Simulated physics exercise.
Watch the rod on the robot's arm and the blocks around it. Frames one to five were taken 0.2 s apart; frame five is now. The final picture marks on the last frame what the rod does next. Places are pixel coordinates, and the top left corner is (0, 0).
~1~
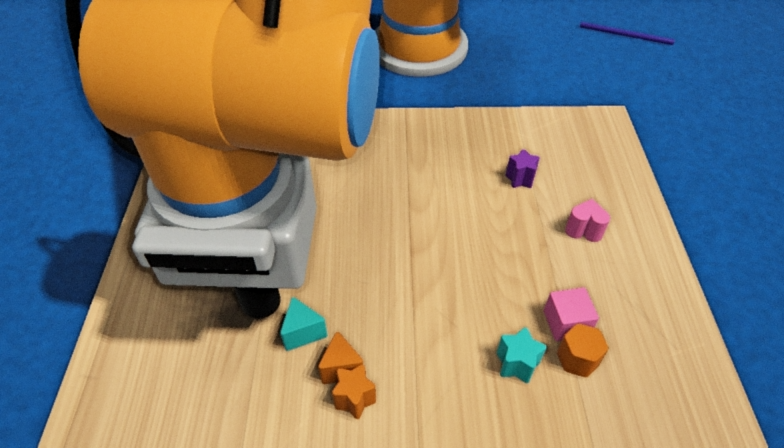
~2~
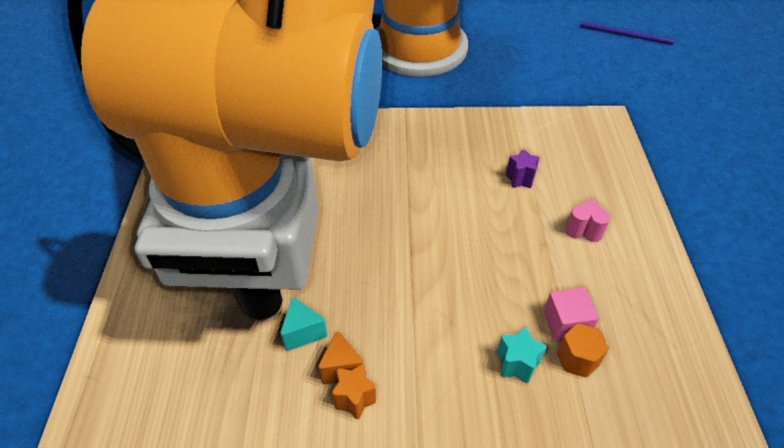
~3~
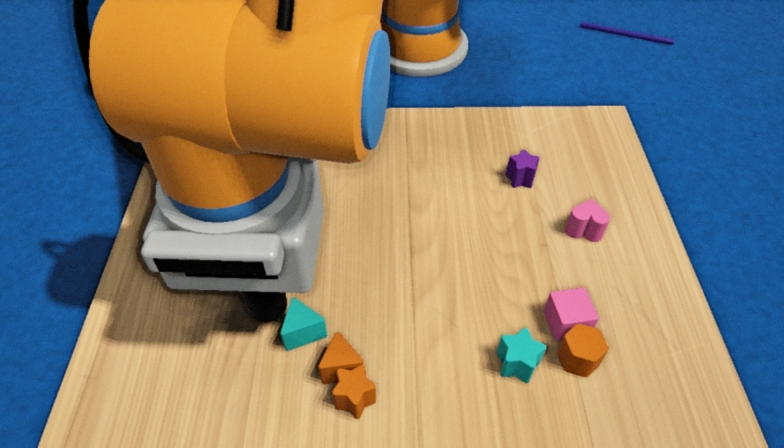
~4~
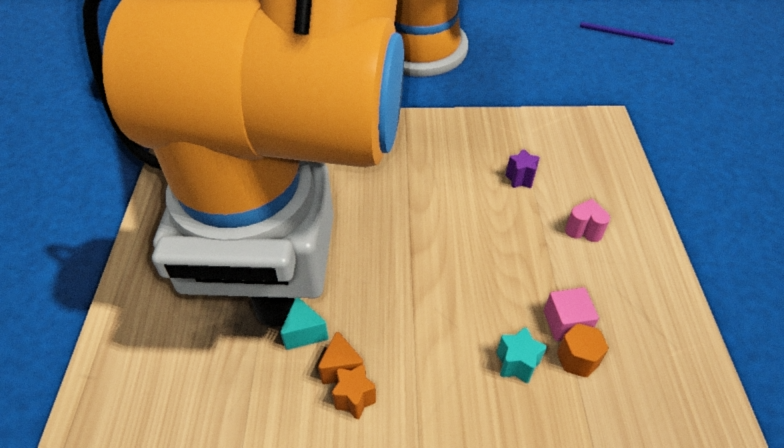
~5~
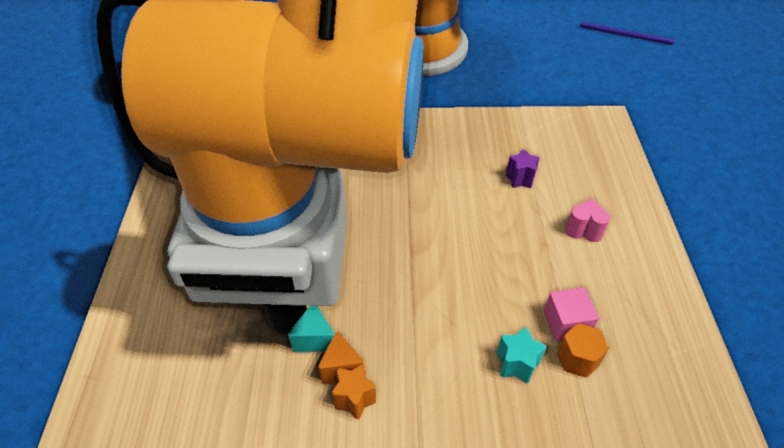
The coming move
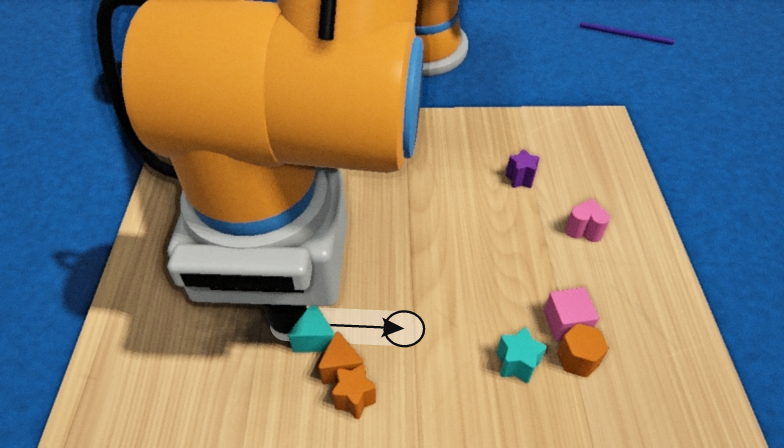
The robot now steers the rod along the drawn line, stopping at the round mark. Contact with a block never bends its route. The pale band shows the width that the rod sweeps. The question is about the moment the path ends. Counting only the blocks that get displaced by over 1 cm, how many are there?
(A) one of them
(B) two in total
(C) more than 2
(B)
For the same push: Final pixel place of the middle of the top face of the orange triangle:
Expect it around (374, 353).
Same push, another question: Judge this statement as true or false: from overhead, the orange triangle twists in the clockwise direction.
True - the claim holds.
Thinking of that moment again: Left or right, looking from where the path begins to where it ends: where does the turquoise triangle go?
Slides right.
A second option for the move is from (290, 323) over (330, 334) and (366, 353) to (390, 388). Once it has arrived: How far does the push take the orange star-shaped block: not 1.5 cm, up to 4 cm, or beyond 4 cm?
My answer is that it shifts under 1.5 cm.
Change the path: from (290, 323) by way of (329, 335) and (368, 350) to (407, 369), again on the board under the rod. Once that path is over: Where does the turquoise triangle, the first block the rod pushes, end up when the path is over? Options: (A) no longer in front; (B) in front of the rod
Option B.
Drawn move, in a line from (290, 323) to (404, 328).
What follows on the original path. One third of the way, rod (327, 319); turquoise triangle (353, 325); orange triangle (364, 352), turned 50° clockwise; orange star-shaped block (354, 389), turned 25° clockwise.
Two thirds of the way, rod (366, 321); turquoise triangle (392, 329), turned 15° clockwise; orange triangle (374, 352), turned 80° clockwise; orange star-shaped block (354, 390), turned 25° clockwise.
At the end, rod (404, 322); turquoise triangle (417, 340), turned 45° clockwise; orange triangle (374, 353), turned 80° clockwise; orange star-shaped block (354, 390), turned 25° clockwise.
